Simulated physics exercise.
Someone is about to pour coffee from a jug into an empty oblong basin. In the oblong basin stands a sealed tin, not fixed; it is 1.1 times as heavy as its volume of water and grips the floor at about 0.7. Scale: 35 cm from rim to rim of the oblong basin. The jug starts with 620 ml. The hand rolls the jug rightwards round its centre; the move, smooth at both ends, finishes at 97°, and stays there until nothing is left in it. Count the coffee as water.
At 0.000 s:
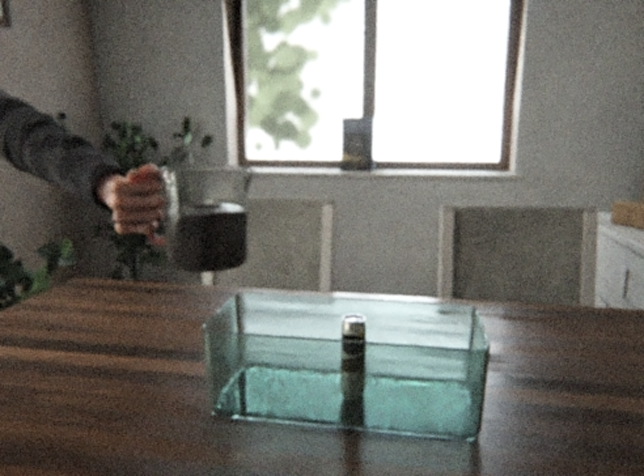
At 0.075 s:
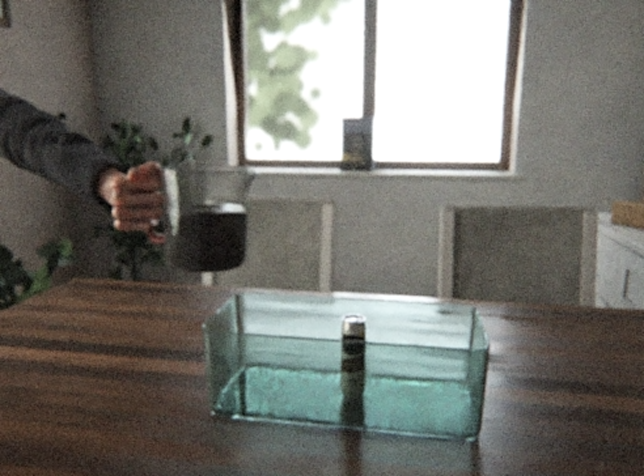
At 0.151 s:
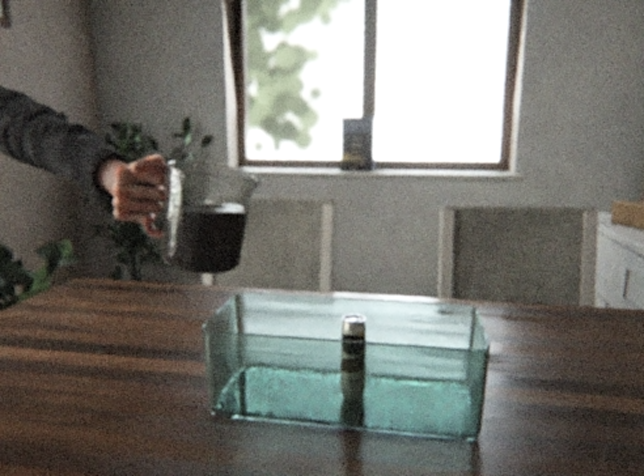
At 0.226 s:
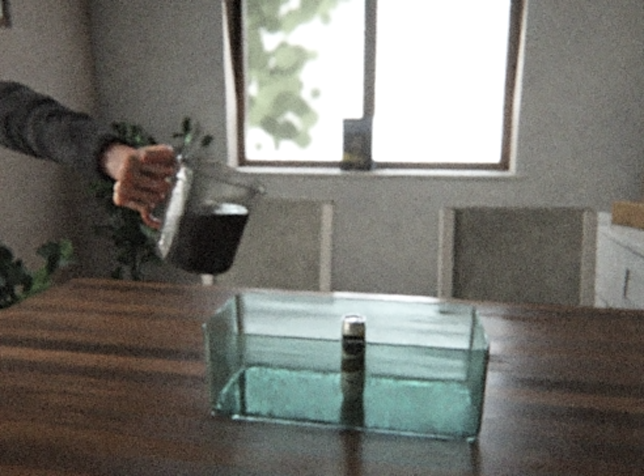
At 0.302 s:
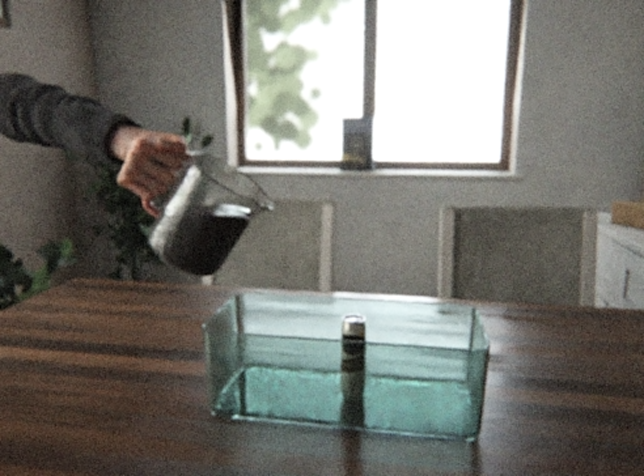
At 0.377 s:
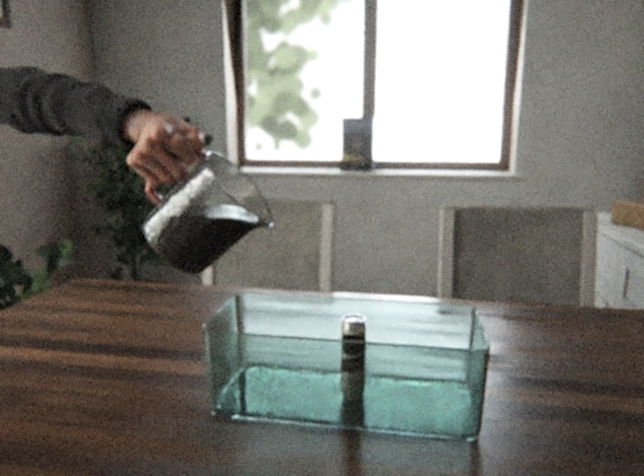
A hand held a glass jug of dark liquid at the left, above a wooden table with a greenish glass basin and a small upright tin, then smoothly tilted the jug over to the right.
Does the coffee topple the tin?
It remains upright.
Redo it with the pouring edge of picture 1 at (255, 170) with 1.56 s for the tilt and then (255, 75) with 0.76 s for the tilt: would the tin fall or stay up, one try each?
First it keeps standing; then it keeps standing.
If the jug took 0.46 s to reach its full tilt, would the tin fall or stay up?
The tin keeps standing.
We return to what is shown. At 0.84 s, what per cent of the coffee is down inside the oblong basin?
About 58 per cent.
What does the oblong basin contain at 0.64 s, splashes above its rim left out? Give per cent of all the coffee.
About 10 per cent.
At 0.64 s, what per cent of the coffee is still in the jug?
Near 68 in a hundred.
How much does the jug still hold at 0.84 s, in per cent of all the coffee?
Some 26 per cent.
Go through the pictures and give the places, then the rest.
Tilt 0°; pouring edge (255, 171); surface from (172, 208) to (244, 210); the oblong basin's rim runs from (220, 311) to (483, 327); the tin's top is at (354, 322), in the first picture.
Tilt 2°; pouring edge (257, 173); surface from (172, 209) to (245, 210), in the second picture.
Tilt 9°; pouring edge (262, 180); surface from (172, 209) to (246, 210), in the third picture.
Tilt 20°; pouring edge (268, 192); surface from (171, 211) to (247, 211), in the fourth picture.
Tilt 33°; pouring edge (272, 208); surface from (164, 216) to (251, 213), in the fifth picture.
Tilt 48°; pouring edge (273, 226); surface from (157, 209) to (261, 219), in the sixth picture.
Then, 0.64 s in, the tilt is 91° and 68 per cent is still to pour; the tin stands where it began.
Then, 0.84 s in, the tilt is 97° and 27 per cent is still to pour; the tin stands where it began.
Then, 1.04 s in, the tilt is 97° and 9 per cent is still to pour; the tin stands where it began.
Then, 1.26 s in, the tilt is 97° and 3 per cent is still to pour; the tin stands where it began.
Finally, the tin stands where it began.
